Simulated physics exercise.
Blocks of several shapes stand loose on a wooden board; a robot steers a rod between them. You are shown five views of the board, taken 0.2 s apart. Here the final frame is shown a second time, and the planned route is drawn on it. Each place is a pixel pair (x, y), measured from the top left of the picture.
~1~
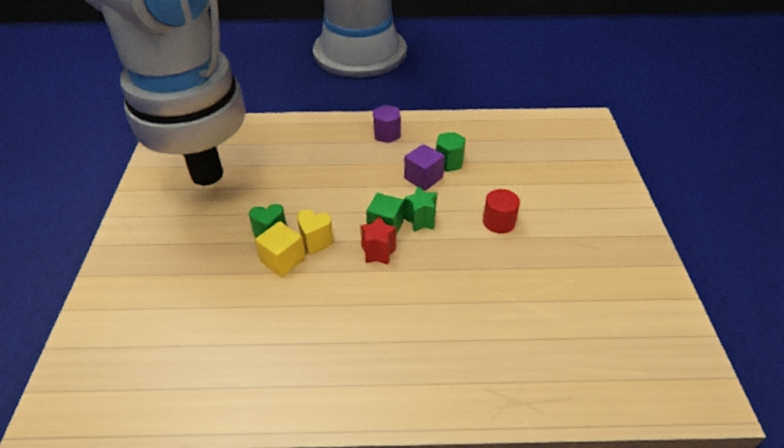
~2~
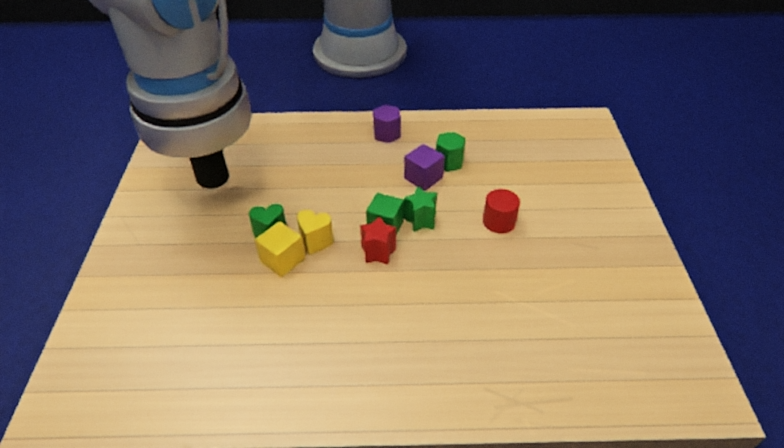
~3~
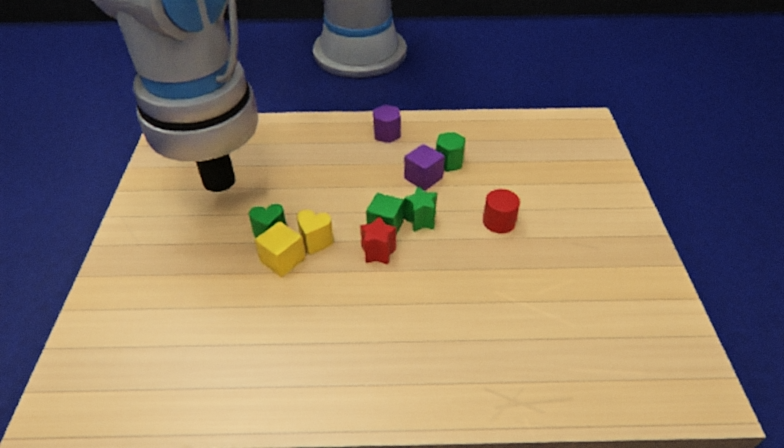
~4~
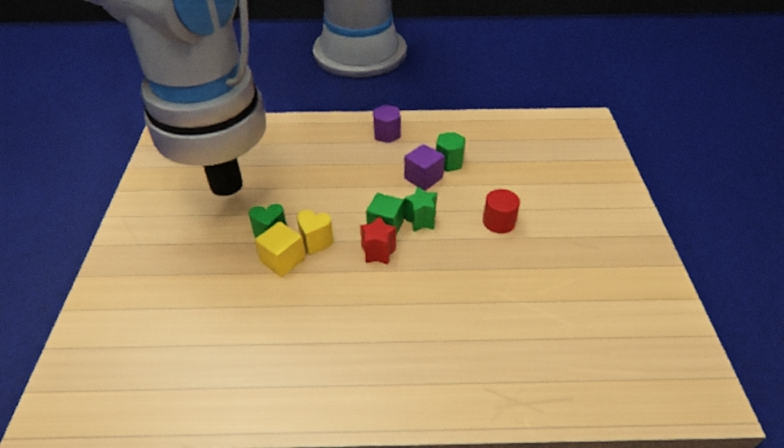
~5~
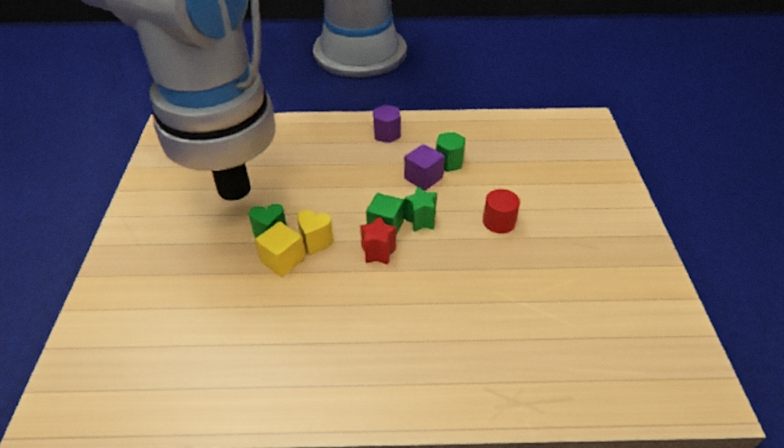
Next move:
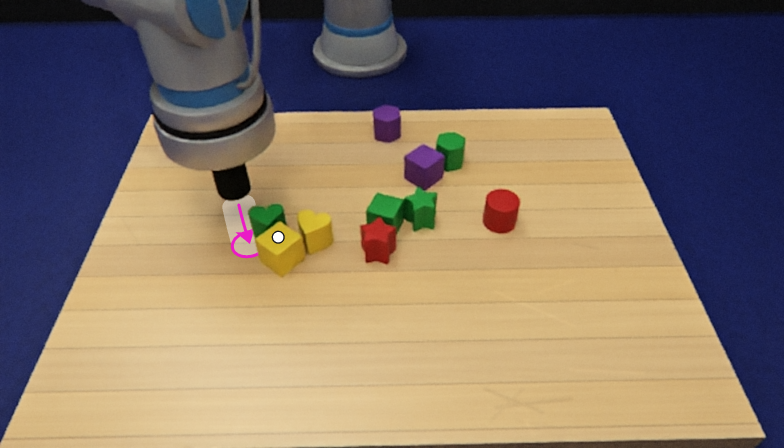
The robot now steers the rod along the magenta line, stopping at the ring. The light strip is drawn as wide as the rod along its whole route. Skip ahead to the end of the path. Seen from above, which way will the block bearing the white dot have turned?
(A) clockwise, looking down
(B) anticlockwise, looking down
The answer is A.
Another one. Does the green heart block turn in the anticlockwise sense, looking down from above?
Going by the path, yes.
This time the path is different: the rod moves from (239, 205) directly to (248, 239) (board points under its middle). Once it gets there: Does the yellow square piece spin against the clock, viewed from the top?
Going by the path, no.
The line goes from (239, 205) to (250, 244); the dot is on the yellow square piece.
On the path given first. Halfway along, rod at (240, 209); nothing pushed yet.
At the end, rod at (246, 229); green heart block at (276, 219), turned 65° anticlockwise; yellow square piece at (286, 239), turned 25° clockwise; yellow heart block unmoved.
